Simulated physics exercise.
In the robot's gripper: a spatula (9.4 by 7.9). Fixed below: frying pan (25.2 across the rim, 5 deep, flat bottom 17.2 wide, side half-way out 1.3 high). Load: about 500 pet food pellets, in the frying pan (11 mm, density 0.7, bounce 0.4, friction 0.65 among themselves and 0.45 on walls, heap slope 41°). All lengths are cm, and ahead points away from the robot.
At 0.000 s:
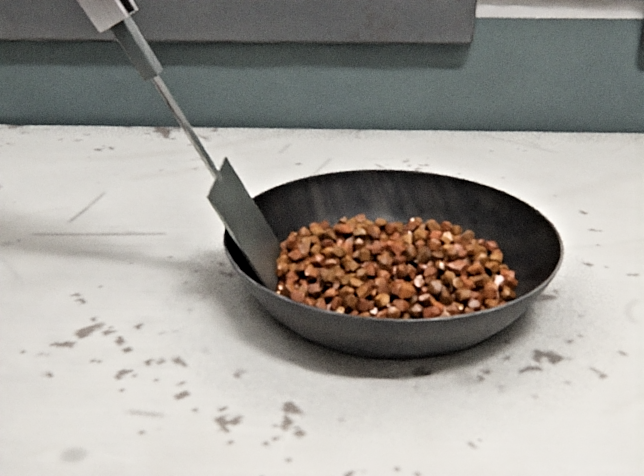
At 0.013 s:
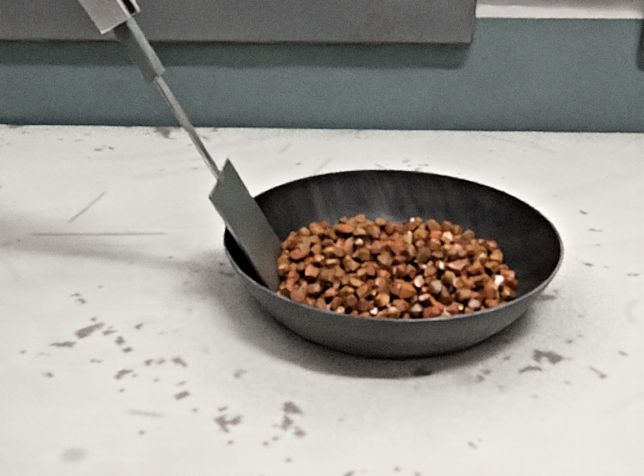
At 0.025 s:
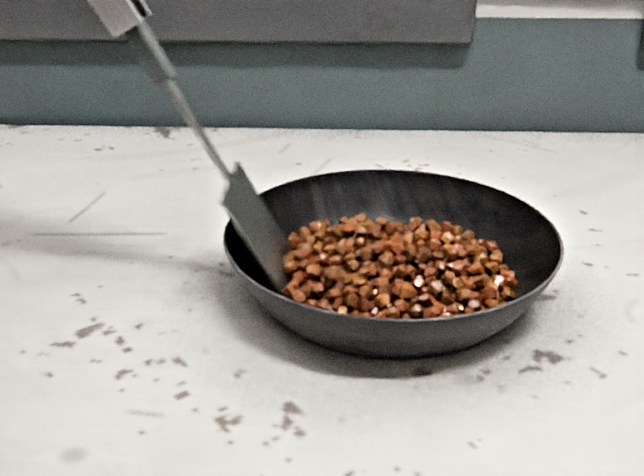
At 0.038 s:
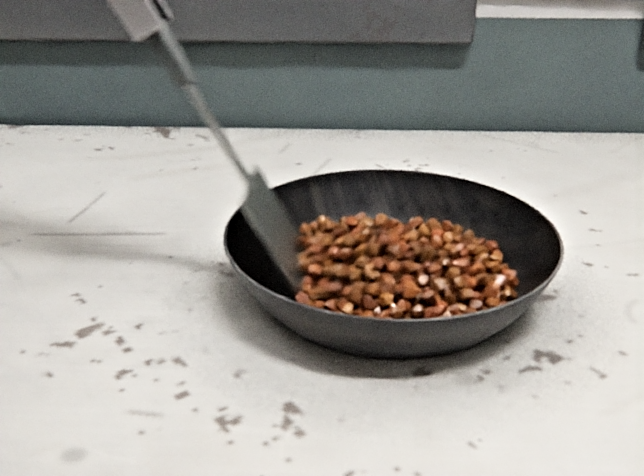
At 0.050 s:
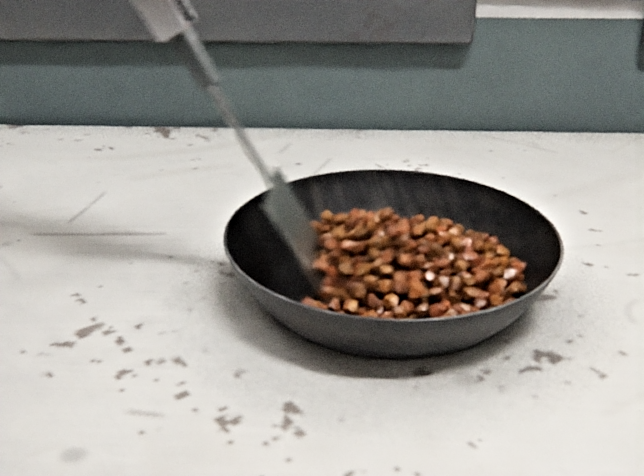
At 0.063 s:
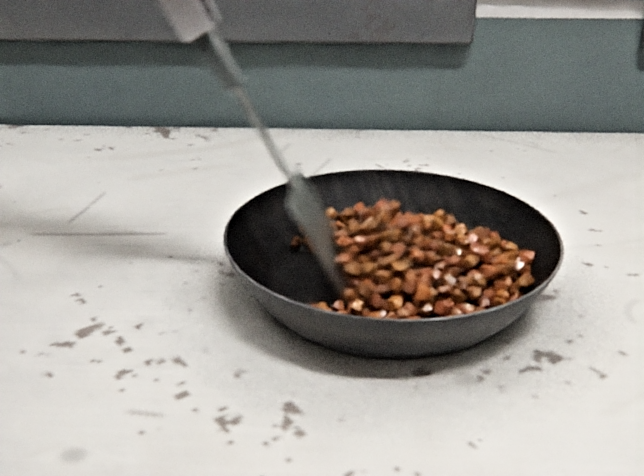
The clip opens on a dark frying pan heaped with small brown pellets on a pale, speckled surface, a spatula resting against its left side. The gripper barely moves at first, then sweeps the spatula rightward through the pan, pushing the pellets into a slightly higher heap toward the right.
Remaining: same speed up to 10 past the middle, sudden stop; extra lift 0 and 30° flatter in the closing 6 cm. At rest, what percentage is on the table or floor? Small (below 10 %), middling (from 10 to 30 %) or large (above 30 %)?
Answer: Large; above 30 % of the pet food pellets finish on the table or floor.
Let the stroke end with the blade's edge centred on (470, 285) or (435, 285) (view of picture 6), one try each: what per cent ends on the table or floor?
About 0 and 0 per cent.
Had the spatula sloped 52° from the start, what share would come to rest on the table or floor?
In that case some 35 per cent.
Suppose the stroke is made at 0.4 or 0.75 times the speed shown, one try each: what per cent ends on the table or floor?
About 20 and 30 per cent.
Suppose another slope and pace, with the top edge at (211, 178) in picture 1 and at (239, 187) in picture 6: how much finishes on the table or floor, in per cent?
About 20 per cent.
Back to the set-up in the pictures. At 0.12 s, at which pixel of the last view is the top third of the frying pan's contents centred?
Near (473, 240).
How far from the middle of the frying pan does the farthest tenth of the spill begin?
Roughly 35 cm.
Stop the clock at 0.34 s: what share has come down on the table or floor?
Roughly 10 per cent.
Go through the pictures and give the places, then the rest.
Spatula top edge at (217, 175), sloping 62°; upper third of the load around (392, 261), from x 280 to 510, top at y 220; 503 in the frying pan, in the first picture.
Spatula top edge at (219, 176), sloping 62°; upper third of the load around (392, 261), from x 280 to 510, top at y 220, in the second picture.
Spatula top edge at (229, 179), sloping 62°; upper third of the load around (386, 260), from x 285 to 510, top at y 220, in the third picture.
Spatula top edge at (249, 183), sloping 62°; upper third of the load around (385, 258), from x 285 to 510, top at y 220, in the fourth picture.
Spatula top edge at (271, 184), sloping 62°; upper third of the load around (394, 255), from x 285 to 520, top at y 215, in the fifth picture.
Spatula top edge at (293, 185), sloping 62°; upper third of the load around (404, 250), from x 290 to 525, top at y 210; 503 in the frying pan, in the sixth picture.
By 0.09 s, sloping 62°, highest piece 7 above the table; 503 in the frying pan.
By 0.12 s, sloping 55°, highest piece 7 above the table; 503 in the frying pan.
By 0.34 s, sloping 32°, highest piece 17 above the table; 307 in the frying pan, 44 on the table or floor, 152 on the blade or in flight.
By 1.39 s, sloping 32°, highest piece 5 above the table; 304 in the frying pan, 199 on the table or floor.
Final count, 304 in the frying pan, 199 on the table or floor. That is 40 % on the table or floor.
